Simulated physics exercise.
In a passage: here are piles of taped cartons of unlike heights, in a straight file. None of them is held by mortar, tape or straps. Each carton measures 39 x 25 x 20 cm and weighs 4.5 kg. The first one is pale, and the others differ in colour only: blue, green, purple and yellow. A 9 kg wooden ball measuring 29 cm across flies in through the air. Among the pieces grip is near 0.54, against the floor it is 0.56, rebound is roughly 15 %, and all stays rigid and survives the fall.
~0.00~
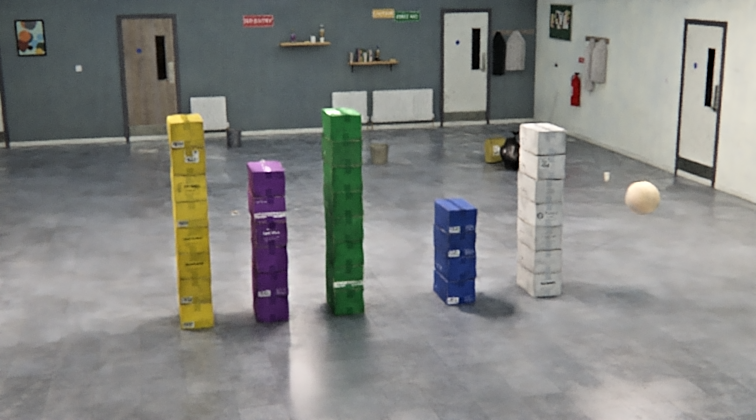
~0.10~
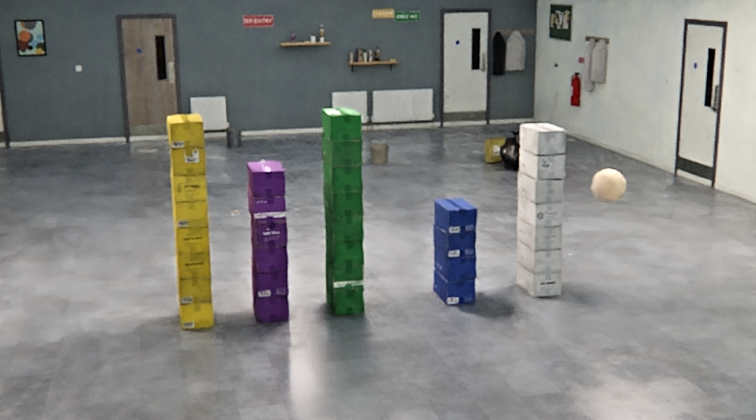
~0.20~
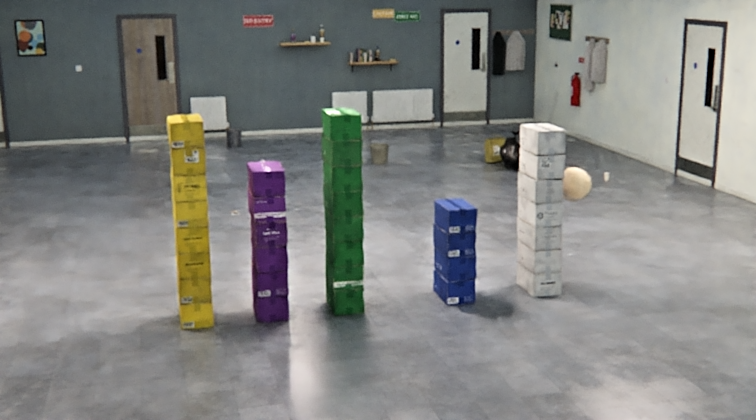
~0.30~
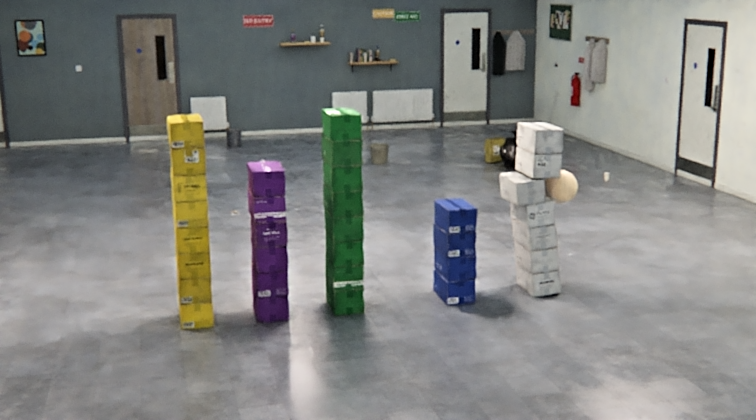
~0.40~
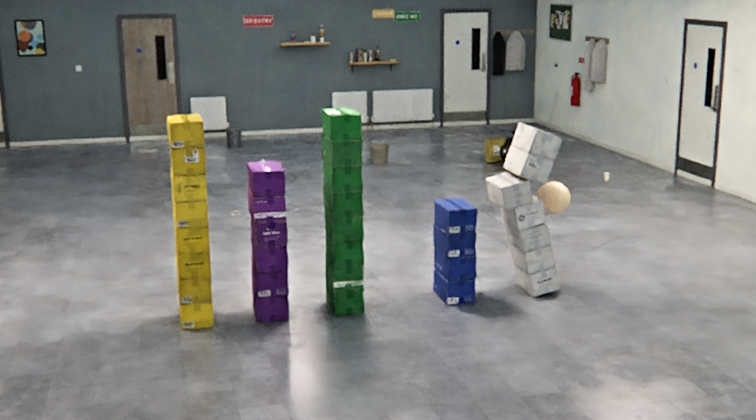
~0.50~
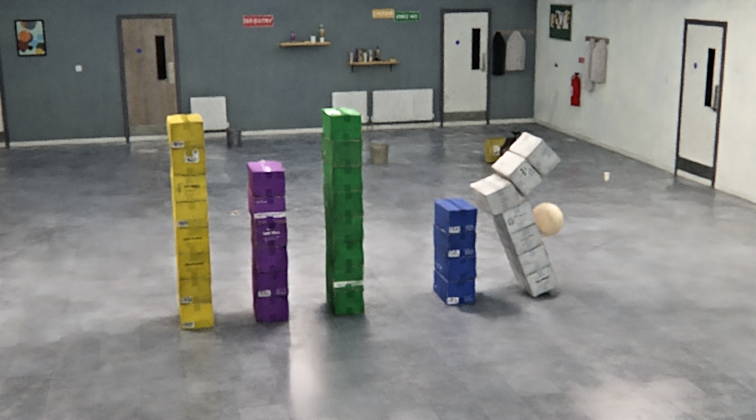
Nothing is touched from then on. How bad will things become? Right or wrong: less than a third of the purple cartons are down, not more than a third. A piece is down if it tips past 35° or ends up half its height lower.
Right.
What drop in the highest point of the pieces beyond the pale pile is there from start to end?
Some 0 cm lower.
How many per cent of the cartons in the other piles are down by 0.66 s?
0 per cent by then.
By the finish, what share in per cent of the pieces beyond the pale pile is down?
Something near 15 percent.
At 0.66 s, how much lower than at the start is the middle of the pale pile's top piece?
Some 50 centimetres.
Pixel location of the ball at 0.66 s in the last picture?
Near (552, 249).
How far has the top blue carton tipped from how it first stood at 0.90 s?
Some 30°.
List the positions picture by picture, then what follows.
In the first picture (we follow the side turned to the camera), ball (643, 198) 70 cm from contact, 3.8 m/s; top purple carton (269, 184); top blue carton (463, 221); no other piece has moved.
Ball (609, 186) 36 cm from contact, 3.4 m/s; top purple carton (269, 184), in the second picture.
Ball (574, 185) 33 mm from contact, 3.3 m/s; top purple carton (269, 184), in the third picture.
Ball (560, 187) after contact, 0.8 m/s; top purple carton (269, 184); no other piece has moved, in the fourth picture.
Ball (553, 199) after contact, 1.6 m/s; top purple carton (269, 184); no other piece has moved, in the fifth picture.
Ball (546, 220) after contact, 2.1 m/s; top purple carton (269, 184); top yellow carton (187, 135); no other piece has moved, in the sixth picture.
Around 0.66 s, 6 of the pale pile down; none of the 6 purple cartons down (0 of 26 in all colours); top purple carton unmoved; top blue carton tipped 6°.
Around 0.90 s, 7 of the pale pile down; none of the 6 purple cartons down (0 of 26 in all colours); top purple carton unmoved; top blue carton tipped 29°, 6 cm lower.
Around 1.26 s, 7 of the pale pile down; none of the 6 purple cartons down (4 of 26 in all colours); top purple carton unmoved; top blue carton tipped 23°, 29 cm lower.
Finally (2.8 s), 7 of the pale pile down; none of the 6 purple cartons down (4 of 26 in all colours); top purple carton unmoved; top blue carton tipped 4°, 35 cm lower. That is 0 per cent. Seen by the last camera, middles, top purple carton near (266, 179), top blue carton near (369, 263).
